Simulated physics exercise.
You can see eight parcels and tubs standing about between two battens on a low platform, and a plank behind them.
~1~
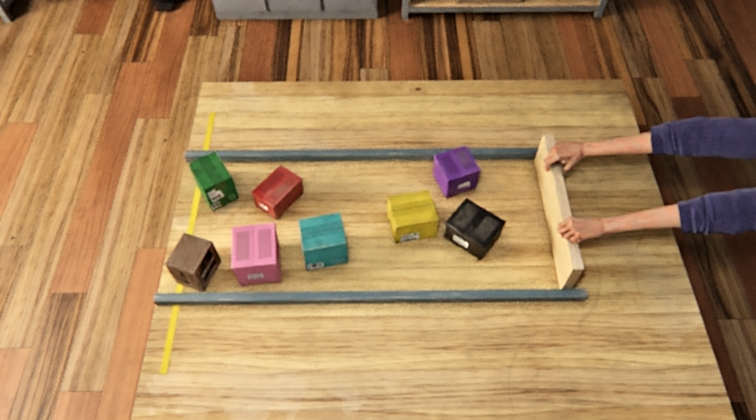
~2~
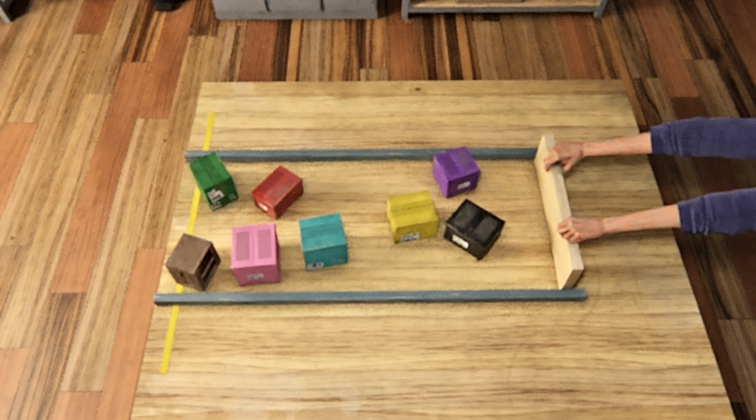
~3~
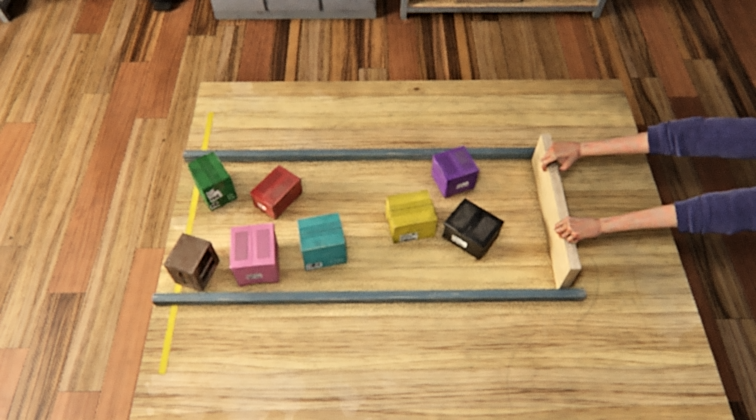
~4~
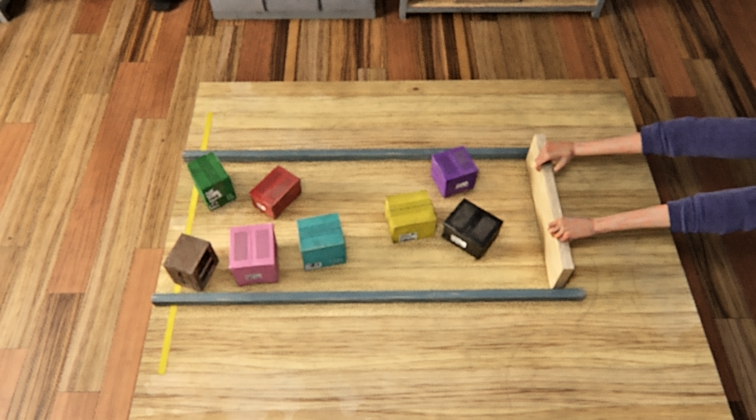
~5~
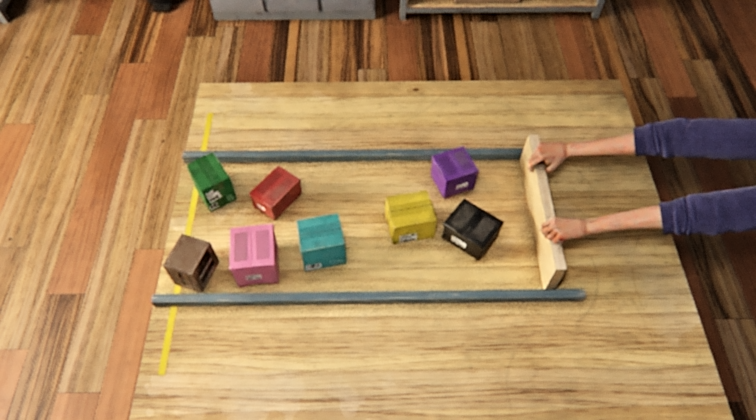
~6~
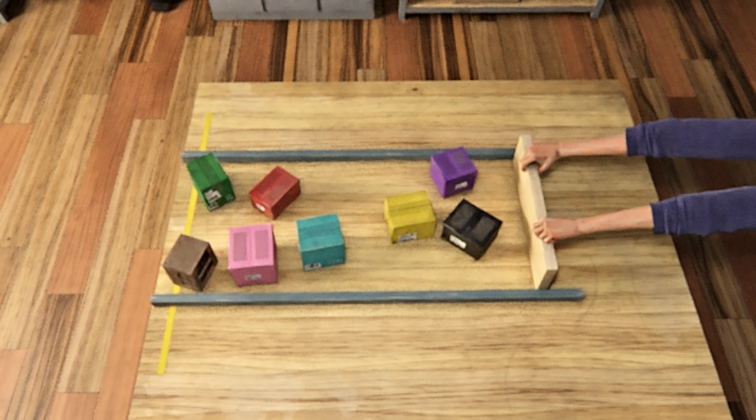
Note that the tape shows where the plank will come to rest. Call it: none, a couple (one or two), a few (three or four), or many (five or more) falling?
Call: Many.
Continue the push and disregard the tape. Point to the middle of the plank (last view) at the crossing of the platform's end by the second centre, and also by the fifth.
At the first moment about (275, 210), at the next about (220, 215).
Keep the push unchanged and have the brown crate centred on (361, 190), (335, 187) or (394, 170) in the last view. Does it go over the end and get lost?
In that order, it falls; goes over; is lost.
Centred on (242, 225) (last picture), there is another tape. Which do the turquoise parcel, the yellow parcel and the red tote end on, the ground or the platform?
Lab note: Turquoise parcel is safe; yellow parcel is safe; red tote is safe.
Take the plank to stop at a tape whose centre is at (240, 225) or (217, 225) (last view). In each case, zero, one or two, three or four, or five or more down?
3 or 4; five or more.
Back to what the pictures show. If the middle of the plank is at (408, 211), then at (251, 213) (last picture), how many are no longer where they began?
By then 3, and later 8.
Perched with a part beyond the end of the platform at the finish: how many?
Expected count: 2.
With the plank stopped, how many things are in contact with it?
In total, 2.
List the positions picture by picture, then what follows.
In the first picture, brown crate (194, 262); green parcel (214, 181); pink tote (257, 255); plank (557, 209); tape (191, 225).
In the second picture, green parcel (214, 182); black tote (473, 230).
In the third picture, pink tote (256, 255); turquoise parcel (322, 242).
In the fourth picture, brown crate (192, 263); purple tote (453, 172).
In the fifth picture, green parcel (212, 182); red tote (277, 193).
In the sixth picture, brown crate (191, 263); green parcel (211, 182); pink tote (254, 256); plank (533, 210); tape (188, 225).
Soon after, none off yet; brown crate at rest near (191, 263); green parcel at rest near (211, 182); pink tote at rest near (254, 256).
After that, none off yet; brown crate displaced a little near (182, 264); green parcel at rest near (211, 182); pink tote displaced about its own width near (223, 255).
And then, one off so far; brown crate off the edge near (131, 333); green parcel displaced about its own width near (174, 179); pink tote tilting well over near (128, 268).
In the end, the number that fall off is five or more; gone, black tote, turquoise parcel, red tote, pink tote, green parcel and brown crate.
